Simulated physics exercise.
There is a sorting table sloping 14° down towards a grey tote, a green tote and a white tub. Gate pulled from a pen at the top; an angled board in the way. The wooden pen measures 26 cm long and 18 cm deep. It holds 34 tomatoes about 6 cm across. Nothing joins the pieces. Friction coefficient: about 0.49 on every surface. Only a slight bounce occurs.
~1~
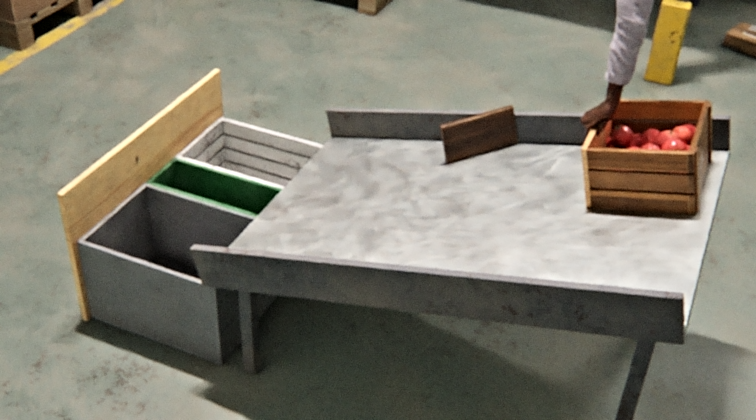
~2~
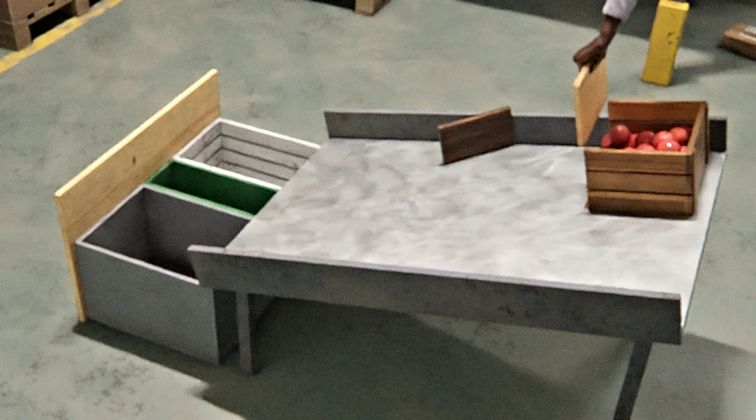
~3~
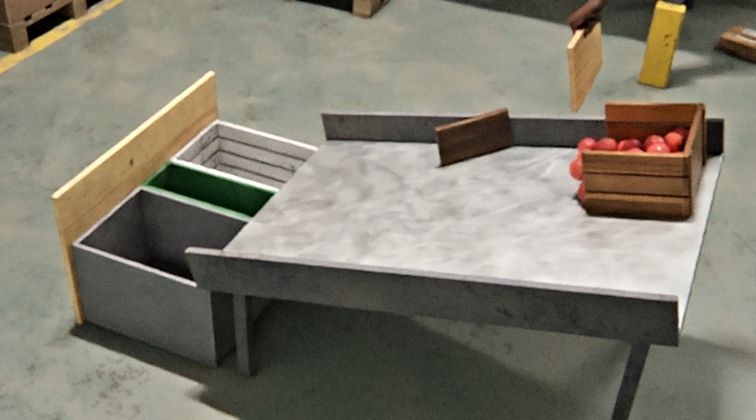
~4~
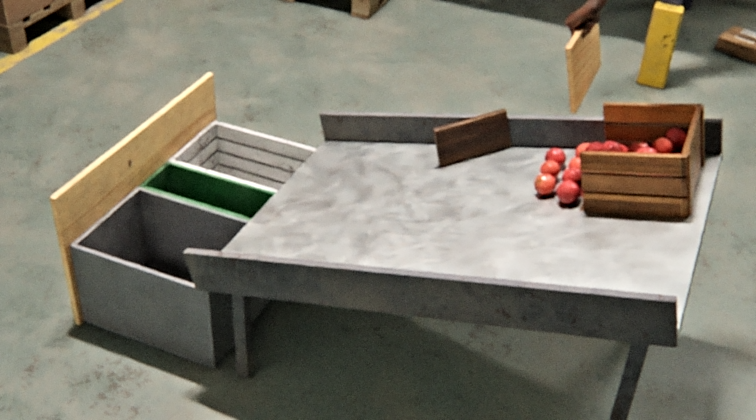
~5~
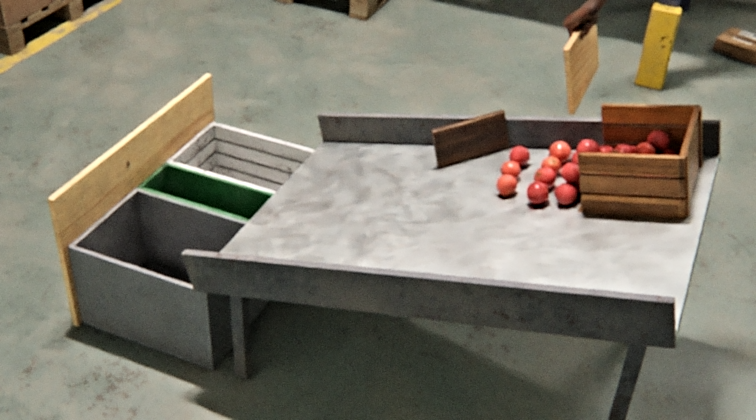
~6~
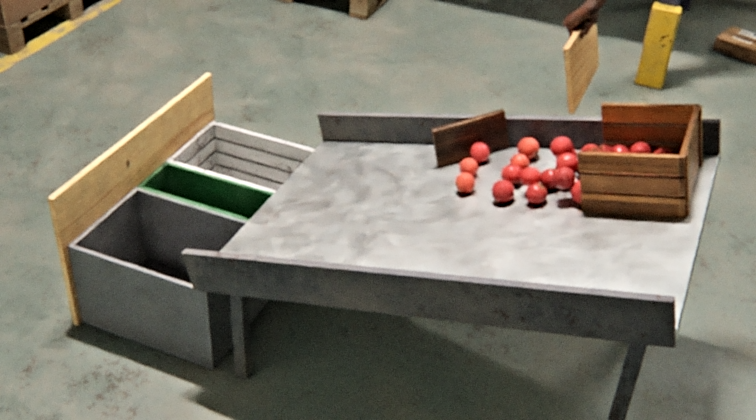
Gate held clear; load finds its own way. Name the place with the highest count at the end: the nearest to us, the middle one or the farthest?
Winner: The mid one, the green tote.
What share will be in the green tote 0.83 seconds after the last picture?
Roughly 10 percent.
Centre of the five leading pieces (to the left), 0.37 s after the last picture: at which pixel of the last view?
Mean position approx. (359, 174).
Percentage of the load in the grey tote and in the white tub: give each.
Result: Near 25 % and near 10 %.
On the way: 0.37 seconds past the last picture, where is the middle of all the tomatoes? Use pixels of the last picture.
Near (501, 173).
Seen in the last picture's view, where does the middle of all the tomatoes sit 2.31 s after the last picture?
Around (187, 253).
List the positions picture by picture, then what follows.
In the first frame (places track the rim corner closest to us here), wooden pen (688, 152); grey tote (212, 286); all still inside.
Wooden pen (685, 153), in the second frame.
Wooden pen (683, 155); 3 out, the lowest tomato at (589, 149), in the third frame.
Wooden pen (681, 156); 7 out, the lowest tomato at (555, 158), in the fourth frame.
Wooden pen (679, 157); 13 out, the lowest tomato at (511, 171), in the fifth frame.
Wooden pen (679, 156); grey tote (204, 290); 17 out, the lowest tomato at (469, 168), in the sixth frame.
Then, 0.37 s after the last picture, 5 still in the wooden pen and 29 on the slope.
Then, 0.83 s after the last picture, 4 in the green tote, 1 in the white tub, 26 on the slope and 3 in the air.
Then, 1.48 s after the last picture, 4 in the grey tote, 14 in the green tote, 3 in the white tub and 13 on the slope.
Outcome (2.31 s after the last picture), 9 in the grey tote, 22 in the green tote and 3 in the white tub.
